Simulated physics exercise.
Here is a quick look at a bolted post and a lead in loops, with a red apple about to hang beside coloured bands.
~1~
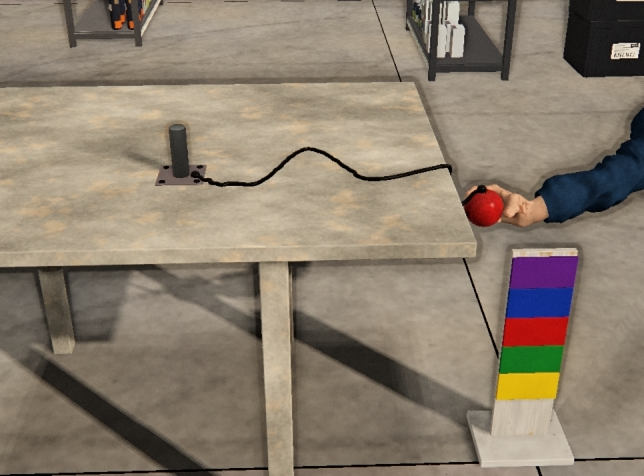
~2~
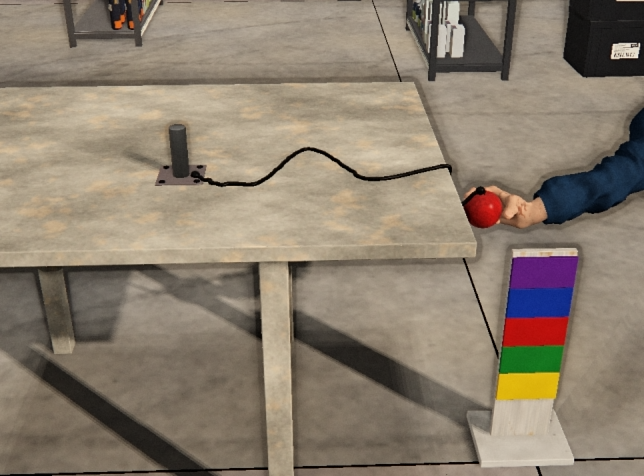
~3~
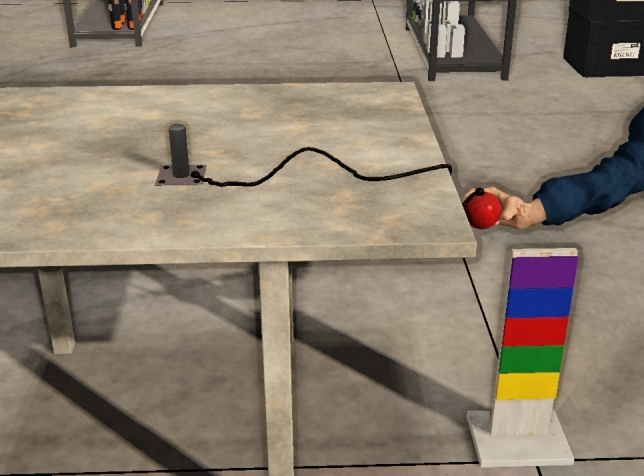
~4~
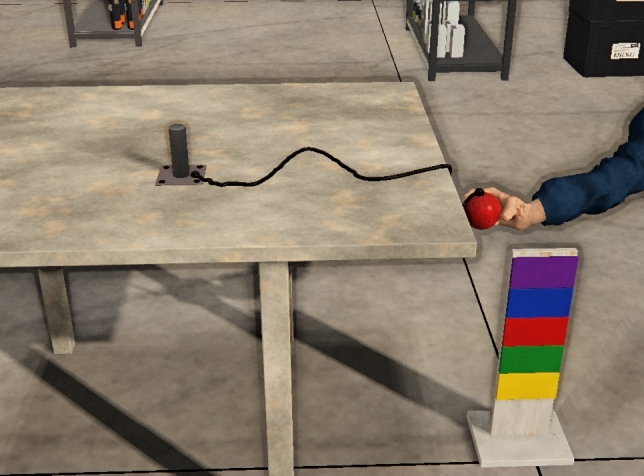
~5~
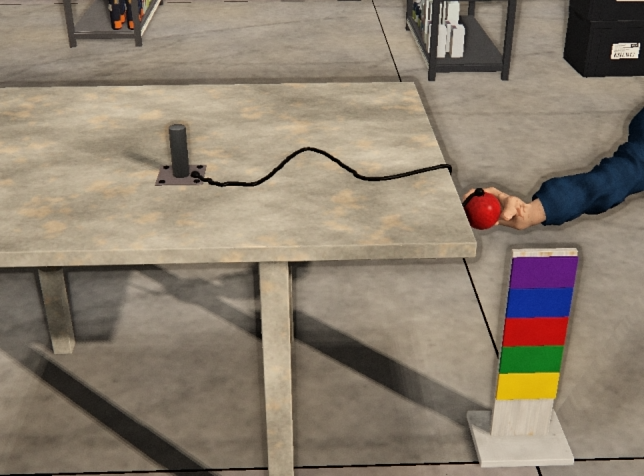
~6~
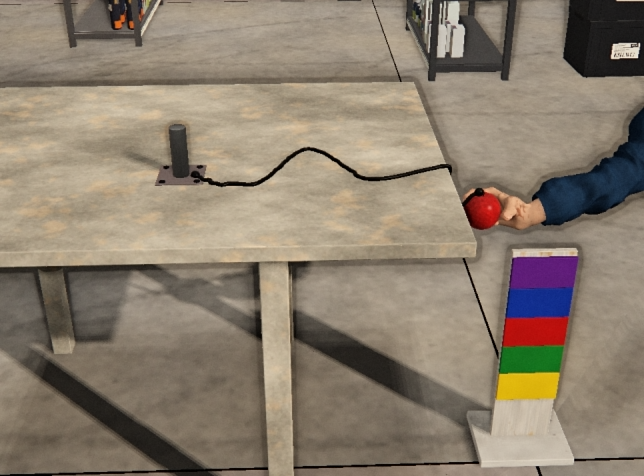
A hand in a dark blue sleeve holds a red apple just off the right edge of a pale, mottled table, seen from slightly above in a concrete-floored room with shelves behind. A black cord winds across the tabletop from a dark upright post, and below the apple stands a marker banded purple, blue, red, green and yellow. Almost nothing moves, and the view stays fixed.
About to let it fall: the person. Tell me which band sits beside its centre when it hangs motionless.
The red one sits beside it.
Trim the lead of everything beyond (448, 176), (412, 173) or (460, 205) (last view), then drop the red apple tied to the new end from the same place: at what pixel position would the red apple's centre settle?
In order, it comes to rest around (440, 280), (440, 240) and (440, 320).
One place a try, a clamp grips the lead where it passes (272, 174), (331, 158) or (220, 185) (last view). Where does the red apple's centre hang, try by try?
First (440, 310), next (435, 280), last (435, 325).
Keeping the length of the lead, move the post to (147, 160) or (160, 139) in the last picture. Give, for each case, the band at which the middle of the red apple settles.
In turn, blue and then blue.
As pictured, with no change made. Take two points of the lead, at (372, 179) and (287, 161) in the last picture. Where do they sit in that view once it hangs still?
First: (445, 188). Second: (334, 167).
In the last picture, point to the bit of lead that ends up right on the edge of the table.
That point sits at about (355, 172).
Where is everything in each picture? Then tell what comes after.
Red apple (484, 208); purple (544, 274); blue (540, 304); red (536, 333); green (532, 361); yellow (528, 387), in the first frame.
Red apple (483, 209); lead through (222, 185) (279, 168) (324, 153) (372, 179) (441, 167), in the second frame.
Red apple (482, 210), in the third frame.
Red apple (482, 210); lead through (222, 185) (279, 168) (324, 153) (372, 179) (441, 167), in the fourth frame.
Red apple (482, 210), in the fifth frame.
Red apple (482, 210); lead through (222, 185) (279, 168) (324, 153) (372, 179) (441, 167), in the sixth frame.
Soon after, apple near (439, 322); level with red.
After that, apple near (428, 338); level with red.
In the end, apple near (435, 338); level with red. At red.
